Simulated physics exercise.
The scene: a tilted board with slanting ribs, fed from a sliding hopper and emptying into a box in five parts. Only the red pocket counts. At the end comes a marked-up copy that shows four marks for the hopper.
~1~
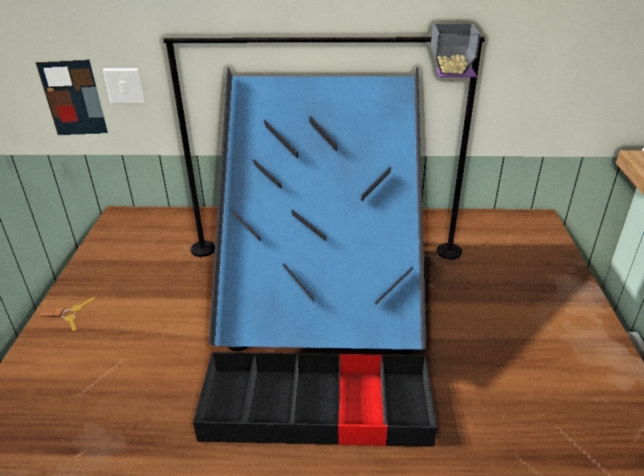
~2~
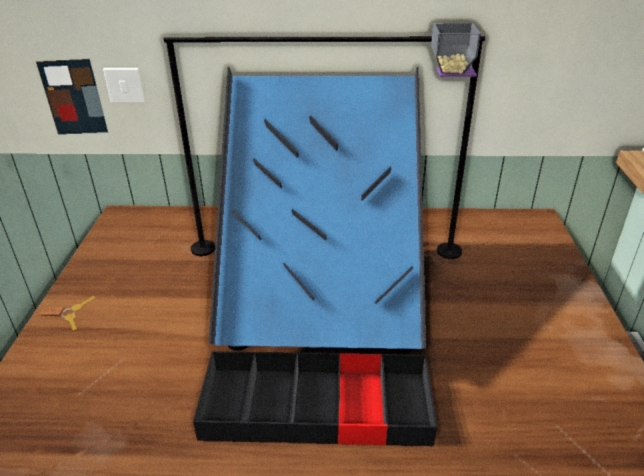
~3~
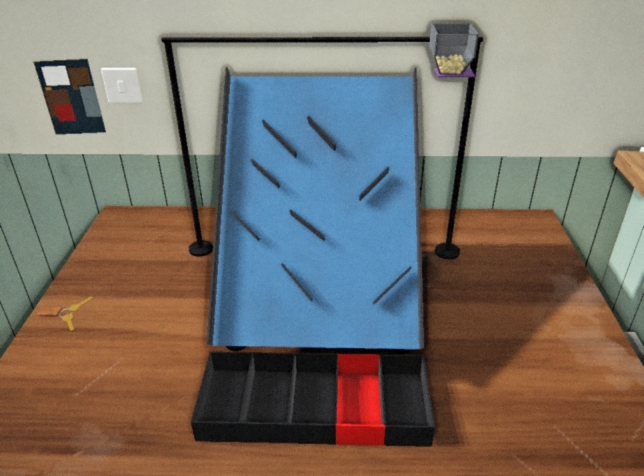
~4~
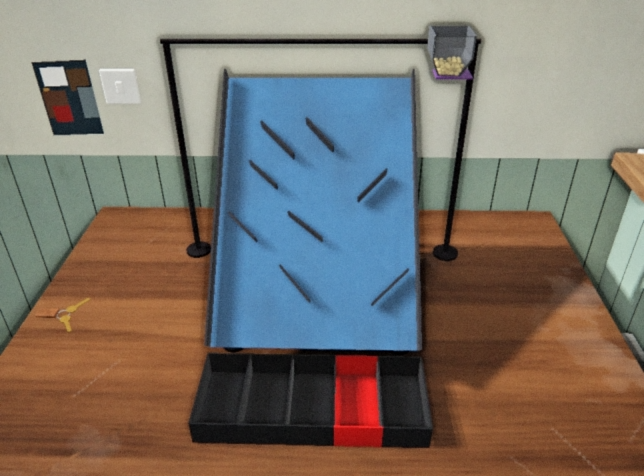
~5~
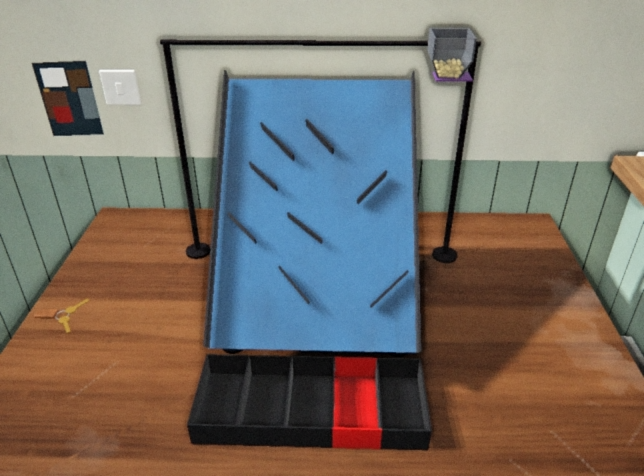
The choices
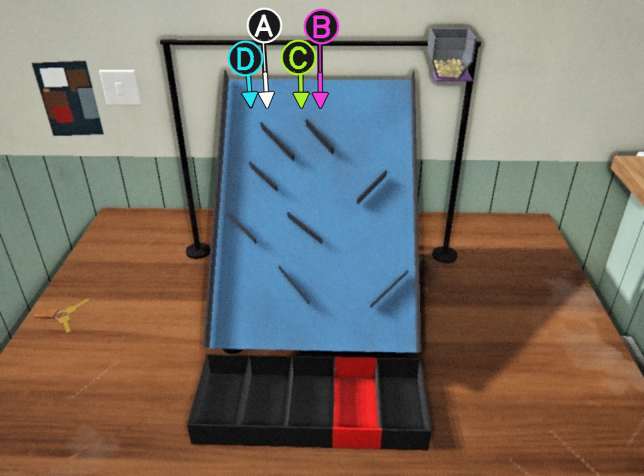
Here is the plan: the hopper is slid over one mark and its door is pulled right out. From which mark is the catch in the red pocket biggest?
C is best.
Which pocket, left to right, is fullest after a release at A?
It is the fourth one.
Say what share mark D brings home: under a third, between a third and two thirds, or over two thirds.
Mark D gives under a third.
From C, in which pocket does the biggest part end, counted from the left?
It is the fourth one.
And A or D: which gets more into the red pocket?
It is A.
On the marked copy, mark A meets the board at (266, 102); mark B meets the board at (320, 102); mark C meets the board at (301, 102); mark D meets the board at (250, 101).
Choosing A, about half in the red pocket, about a third in other pockets, a small part outside the box.
Choosing B, about a third in the red pocket, about half in other pockets, a small part outside the box.
Choosing C, about two thirds in the red pocket, about a quarter in other pockets, a small part outside the box.
Choosing D, about a quarter in the red pocket, about two thirds in other pockets, a small part outside the box.
